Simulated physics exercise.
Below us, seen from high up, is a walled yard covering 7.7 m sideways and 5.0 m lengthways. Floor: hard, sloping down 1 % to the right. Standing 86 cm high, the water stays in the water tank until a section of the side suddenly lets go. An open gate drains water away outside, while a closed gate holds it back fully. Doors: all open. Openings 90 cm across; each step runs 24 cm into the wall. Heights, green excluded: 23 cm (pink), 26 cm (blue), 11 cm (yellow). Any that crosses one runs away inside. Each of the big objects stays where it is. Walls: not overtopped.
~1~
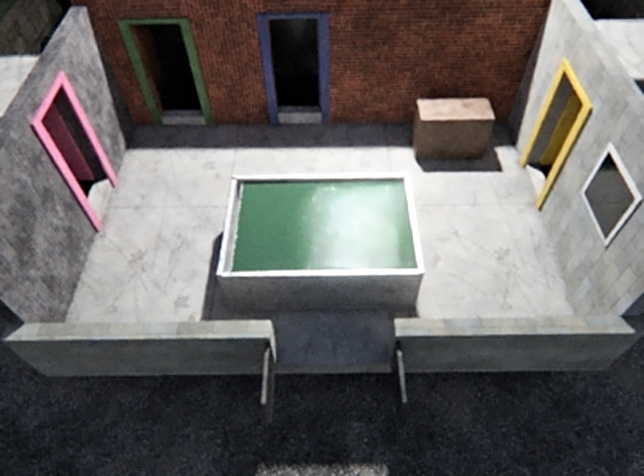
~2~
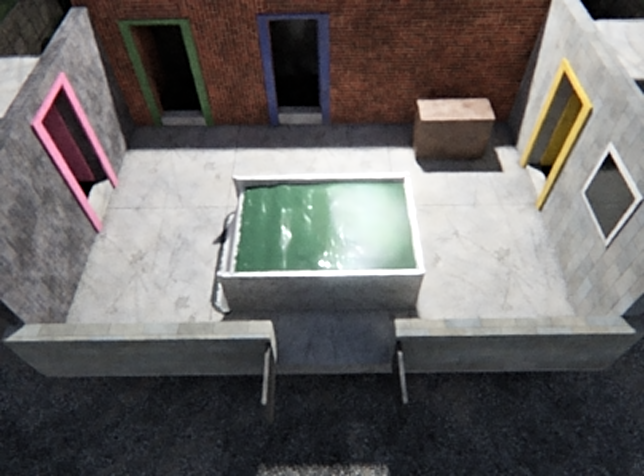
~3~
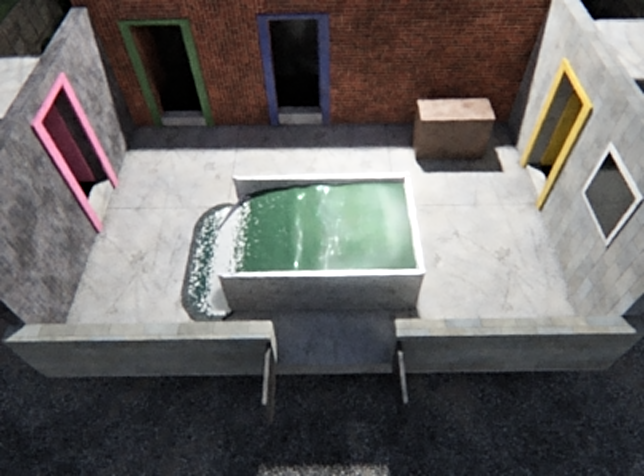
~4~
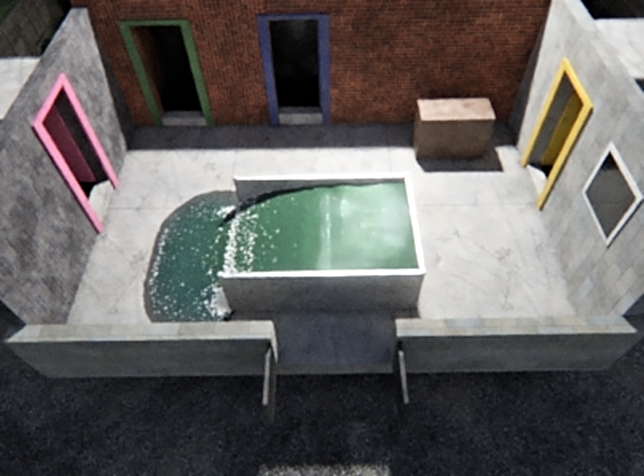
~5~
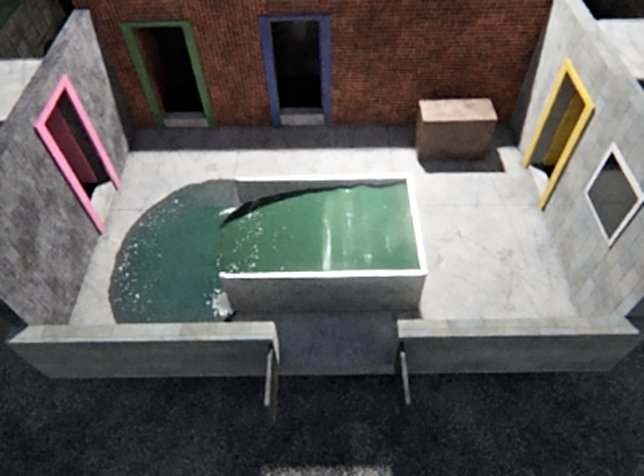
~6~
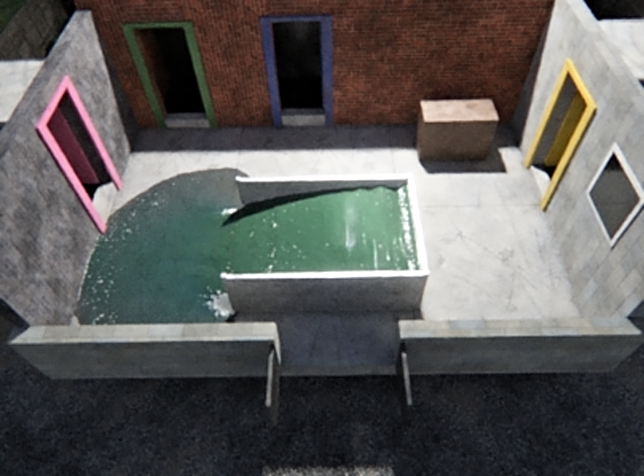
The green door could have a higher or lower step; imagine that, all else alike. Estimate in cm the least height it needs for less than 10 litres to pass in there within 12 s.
I would say 34 cm.
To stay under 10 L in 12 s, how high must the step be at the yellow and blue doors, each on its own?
About 16 cm at yellow and about 9.5 cm at blue.
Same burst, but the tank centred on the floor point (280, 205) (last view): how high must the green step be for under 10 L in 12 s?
Minimum: Approx. 33 cm.
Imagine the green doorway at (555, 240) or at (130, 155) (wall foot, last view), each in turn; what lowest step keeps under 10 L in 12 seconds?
In turn: Roughly 18 cm, roughly 31 cm.
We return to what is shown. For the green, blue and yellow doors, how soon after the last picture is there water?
For green it's 1.1 s, for blue 2.4 s, and for yellow 4.5 s.
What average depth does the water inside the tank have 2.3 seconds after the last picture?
It averages near 24 cm.
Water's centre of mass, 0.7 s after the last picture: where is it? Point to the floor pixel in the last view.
(251, 261) or so.
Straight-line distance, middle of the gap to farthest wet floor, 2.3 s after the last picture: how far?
The front is some 4.2 m out.
Then, 0.7 s after the last picture water covers 30 % of the floor, deepest (58 cm) near (65, 340); it has not reached the green door.
Then, 2.3 s after the last picture water covers 40 % of the floor, deepest (44 cm) near (137, 138); 31 cm at the green door, 25 litres in over its 19 cm step.
Then, 11.3 s after the last picture water covers 95 % of the floor, deepest (20 cm) near (530, 191); 5 cm at the green door, 173 litres in over its 19 cm step.
At the green door as built, the water peaked near 35 cm, 3.1 s after the last picture.
Run again over the same 12 s with other heights there, 44 litres in over 28 cm, 1 litre over 38 cm. The limit of 10 litres is kept from about 34 cm up.
